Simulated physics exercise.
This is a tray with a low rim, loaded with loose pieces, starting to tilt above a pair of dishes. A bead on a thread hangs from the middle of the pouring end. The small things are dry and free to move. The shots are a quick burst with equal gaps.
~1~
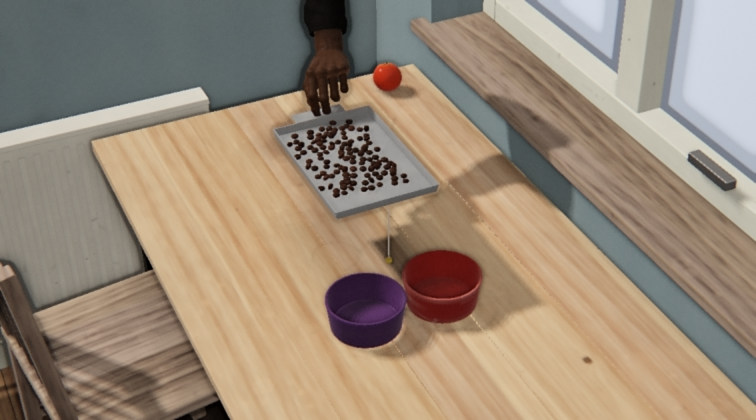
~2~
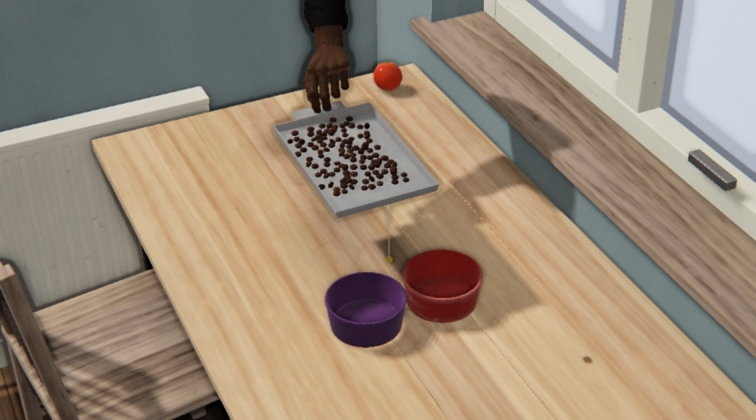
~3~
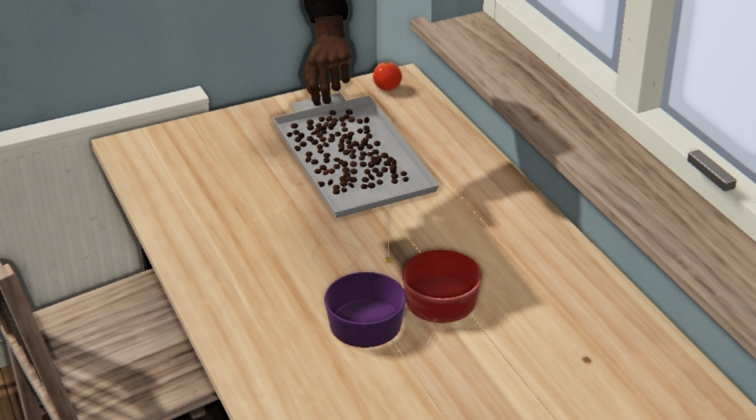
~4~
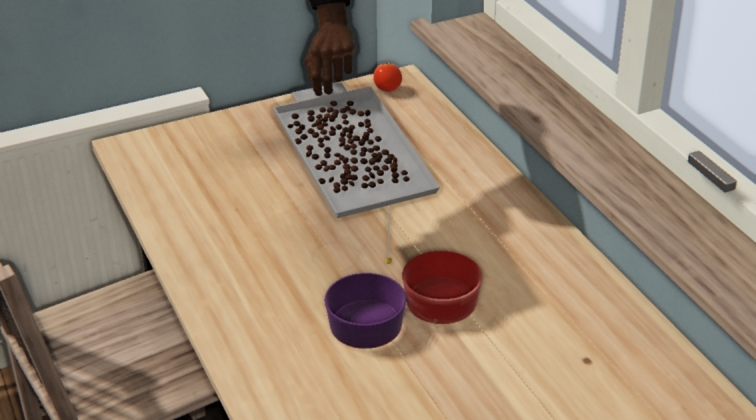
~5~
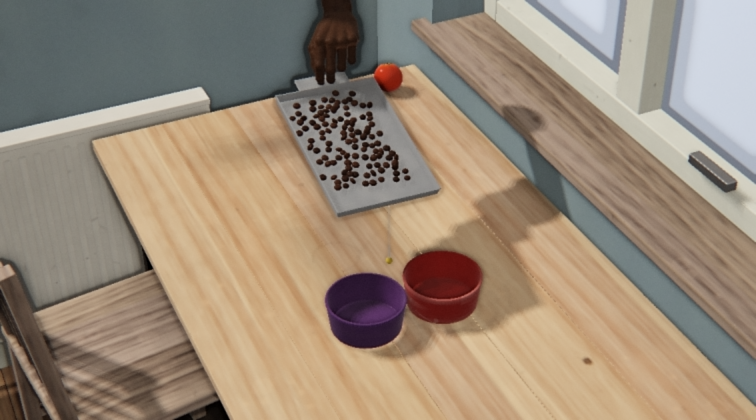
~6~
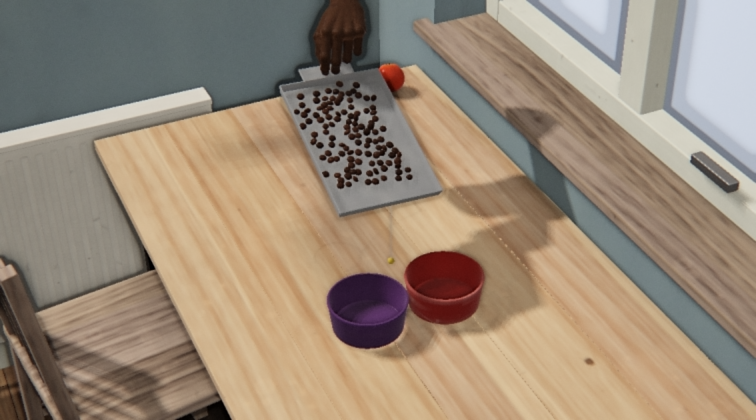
On a wooden table, a dark hand raises the far end of a tray of brown pieces.
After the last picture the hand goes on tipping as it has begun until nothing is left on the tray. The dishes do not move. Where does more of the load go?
The right dish gets more.
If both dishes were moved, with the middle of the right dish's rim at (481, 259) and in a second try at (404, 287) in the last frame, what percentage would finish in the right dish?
First some 20, then 60 per cent.
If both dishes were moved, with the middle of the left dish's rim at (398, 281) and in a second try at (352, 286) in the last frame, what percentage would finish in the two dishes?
About 90 and 80 per cent.
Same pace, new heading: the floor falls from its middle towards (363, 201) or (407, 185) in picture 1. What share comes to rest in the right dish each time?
The first gives 10 %, the second 80 %.
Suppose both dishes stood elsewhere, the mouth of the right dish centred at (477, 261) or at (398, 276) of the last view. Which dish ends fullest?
The first try: The dish on the left. The second: Right.
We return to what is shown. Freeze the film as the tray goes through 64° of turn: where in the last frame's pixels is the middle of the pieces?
Around (407, 191).
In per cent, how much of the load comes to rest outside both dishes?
Near 0 %.
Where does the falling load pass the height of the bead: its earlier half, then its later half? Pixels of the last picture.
The first part at (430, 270); the rest at (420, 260).
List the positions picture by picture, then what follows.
The first frame shows corners of the pouring end near (337, 211) and (437, 184), level; middle of the load near (346, 159), flat chocolate drops; left dish near (382, 332); right dish near (460, 308); bead on its thread near (389, 260).
The second frame shows corners of the pouring end near (337, 211) and (437, 183), level; middle of the load near (347, 156).
The third frame shows corners of the pouring end near (337, 210) and (437, 184), tipped barely, lowest at the right corner; middle of the load near (346, 152).
The fourth frame shows corners of the pouring end near (338, 211) and (437, 186), tipped a little, lowest at the right corner; middle of the load near (347, 147).
The fifth frame shows corners of the pouring end near (339, 211) and (438, 187), tipped clearly, lowest at the right corner; middle of the load near (349, 142).
The sixth frame shows corners of the pouring end near (341, 211) and (441, 189), tipped clearly, lowest at the right corner; middle of the load near (352, 137); left dish near (384, 333); right dish near (462, 309).
Shortly afterwards, tray tipped steeply; the bulk on the tray; a little in the air.
Next, tray tipped past a quarter turn; near a quarter on the tray; a little in the left dish; near half in the right dish; only a few outside both; a little in the air.
Some moments later, tray tipped past a quarter turn; near a quarter in the left dish; the bulk in the right dish; a little outside both.
In the end, tray tipped past a quarter turn; near a quarter in the left dish; the bulk in the right dish; a little outside both.
